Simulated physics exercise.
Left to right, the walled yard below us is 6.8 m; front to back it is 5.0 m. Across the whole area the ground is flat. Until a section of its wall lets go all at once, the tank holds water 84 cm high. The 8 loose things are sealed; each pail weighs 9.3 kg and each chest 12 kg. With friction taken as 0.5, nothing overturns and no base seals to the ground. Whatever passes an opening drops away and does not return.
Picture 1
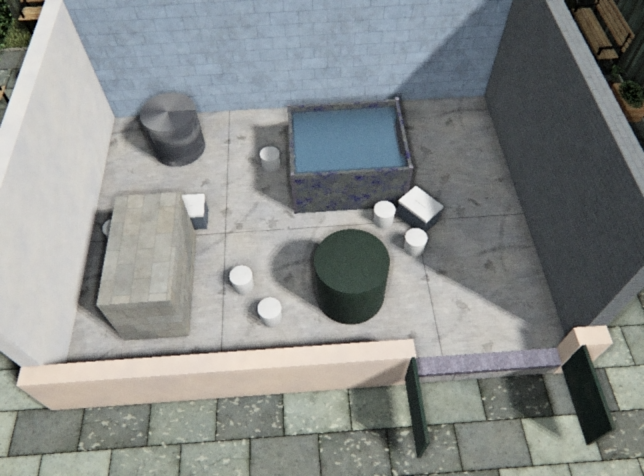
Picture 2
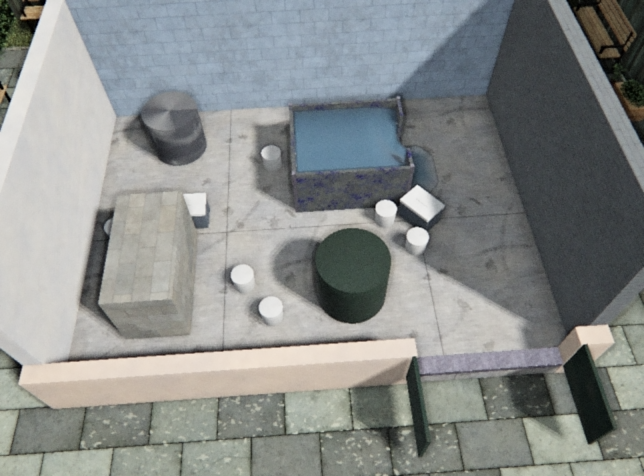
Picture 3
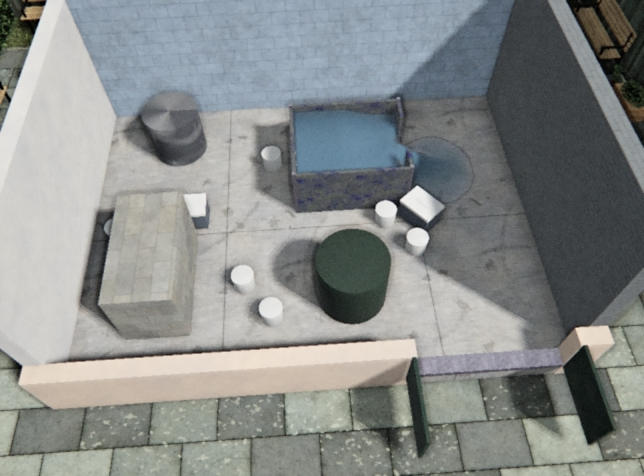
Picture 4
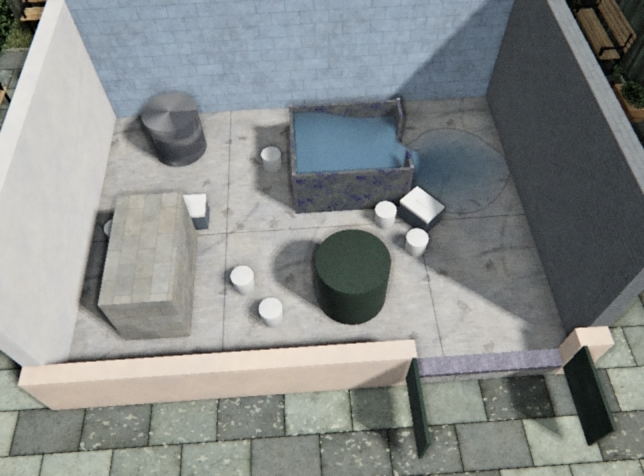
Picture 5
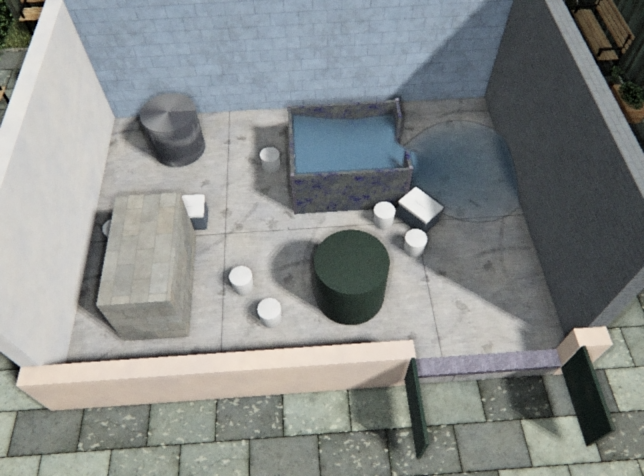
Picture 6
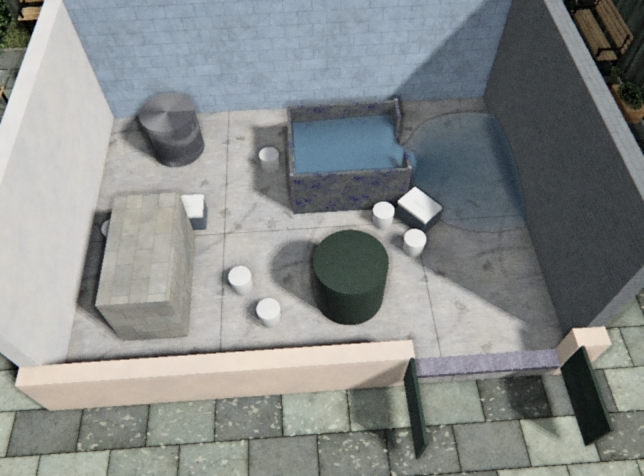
A walled yard with a flat pale concrete floor, a blue brick back wall and grey paving outside is seen from high above the front. A speckled, open-topped tank of blue water stands near the back, with a dark green cylinder, small white cylinders, a grey block and a dark grey drum around it. Water pours from the tank's right side and spreads across the floor towards the right wall, while the objects stay put.
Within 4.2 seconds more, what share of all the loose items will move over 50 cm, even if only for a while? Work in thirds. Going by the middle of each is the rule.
The share is less than one third.
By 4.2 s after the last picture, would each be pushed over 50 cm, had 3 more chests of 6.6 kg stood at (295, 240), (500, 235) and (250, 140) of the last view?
Taking them one by one: It stays within, then it goes beyond, then it goes beyond.
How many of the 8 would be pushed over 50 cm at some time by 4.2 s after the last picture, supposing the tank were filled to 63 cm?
Then 0 of them.
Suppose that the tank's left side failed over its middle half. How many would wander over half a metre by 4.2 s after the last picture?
You'd get 3 in that case.
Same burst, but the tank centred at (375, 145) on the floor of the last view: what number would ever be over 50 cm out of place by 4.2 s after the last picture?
Result: 0 of them.
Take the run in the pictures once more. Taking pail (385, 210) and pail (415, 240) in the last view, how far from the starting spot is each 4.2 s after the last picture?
The first is off by 0 cm, the second by 0 cm.
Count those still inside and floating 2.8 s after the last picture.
Then: 0.
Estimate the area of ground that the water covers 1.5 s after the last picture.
12.0 m2.
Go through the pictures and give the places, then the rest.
The first frame shows a pail at (385, 209) rests on the ground; a chest at (421, 203), on the bottom; water covers 2.3 m2; 0 of 8 have shifted.
The second frame shows a pail at (386, 209) rests on the ground; a chest at (422, 202) rests on the ground; water covers 2.8 m2; 0 of 8 have shifted.
The third frame shows a pail at (386, 209) rests on the ground; a chest at (422, 203), on the bottom; water covers 3.7 m2; 0 of 8 have shifted.
The fourth frame shows a pail at (386, 210) rests on the ground; a chest at (422, 204), on the bottom; water covers 4.8 m2; 0 of 8 have shifted.
The fifth frame shows a pail at (385, 210) rests on the ground; a chest at (421, 204), on the bottom; 5.6 m2 under water; 0 of 8 have shifted.
The sixth frame shows a pail at (384, 210) rests on the ground; a chest at (420, 204), on the bottom; 6.3 m2 under water; 0 of 8 have shifted.
Then, 0.4 s after the last picture 0 of 8 are over 50 cm from their spots; 0 afloat.
Then, 1.5 s after the last picture 0 of 8 are over 50 cm from their spots; 0 afloat.
Then, 2.8 s after the last picture 0 of 8 are over 50 cm from their spots; 0 afloat.
Then, 4.2 s after the last picture 0 of 8 are over 50 cm from their spots, and 0 have been at some point; 0 afloat.
